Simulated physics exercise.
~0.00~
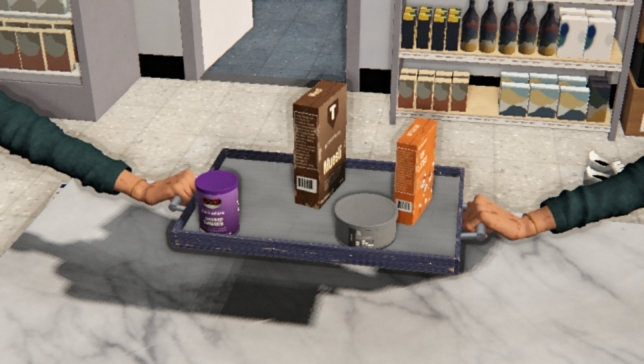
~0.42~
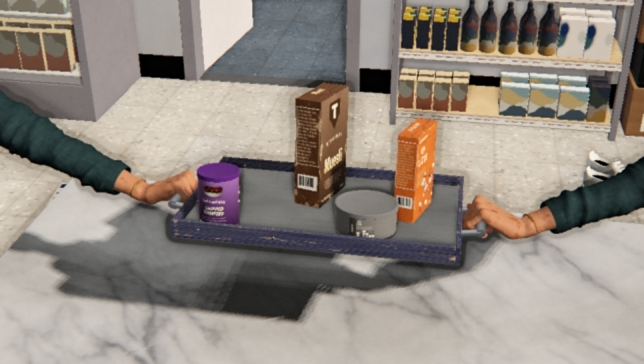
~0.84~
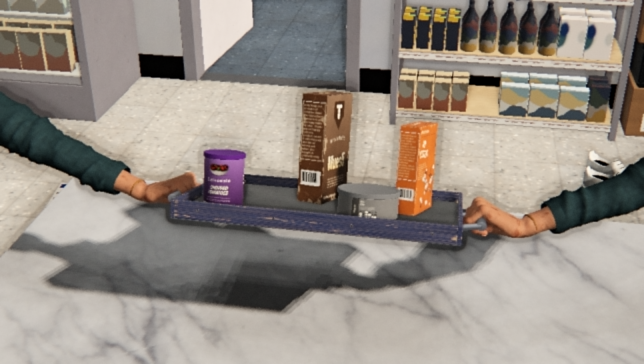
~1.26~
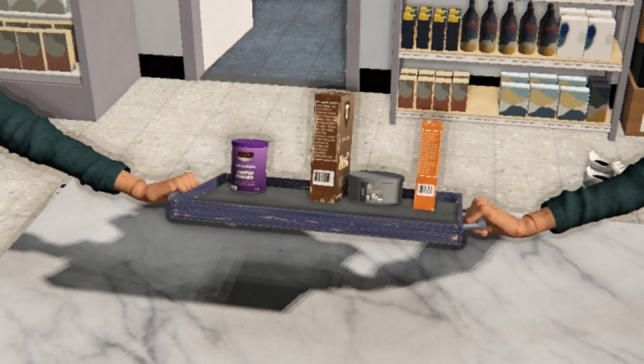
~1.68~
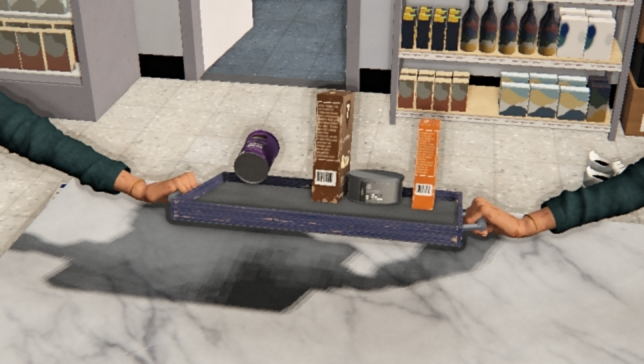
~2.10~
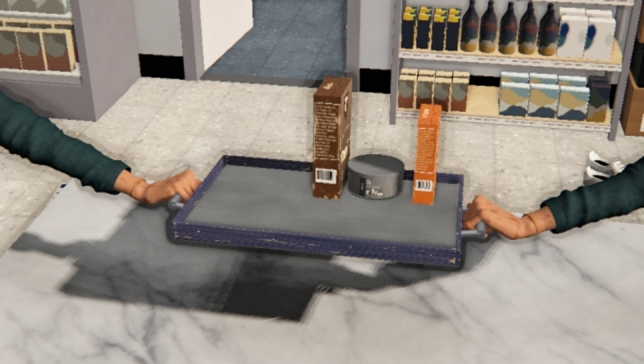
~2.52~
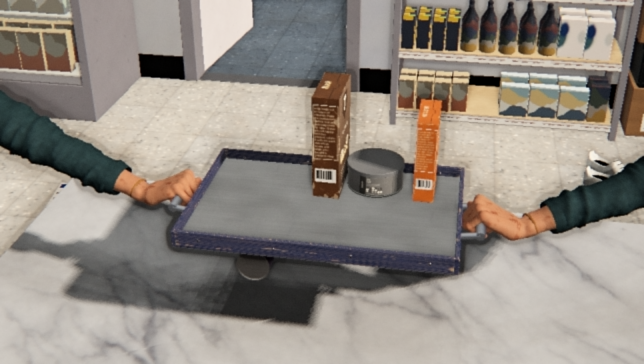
Purple tin sliding and toppling off the far edge of a hand-held tray tipped away, then levelled with three items still upright.
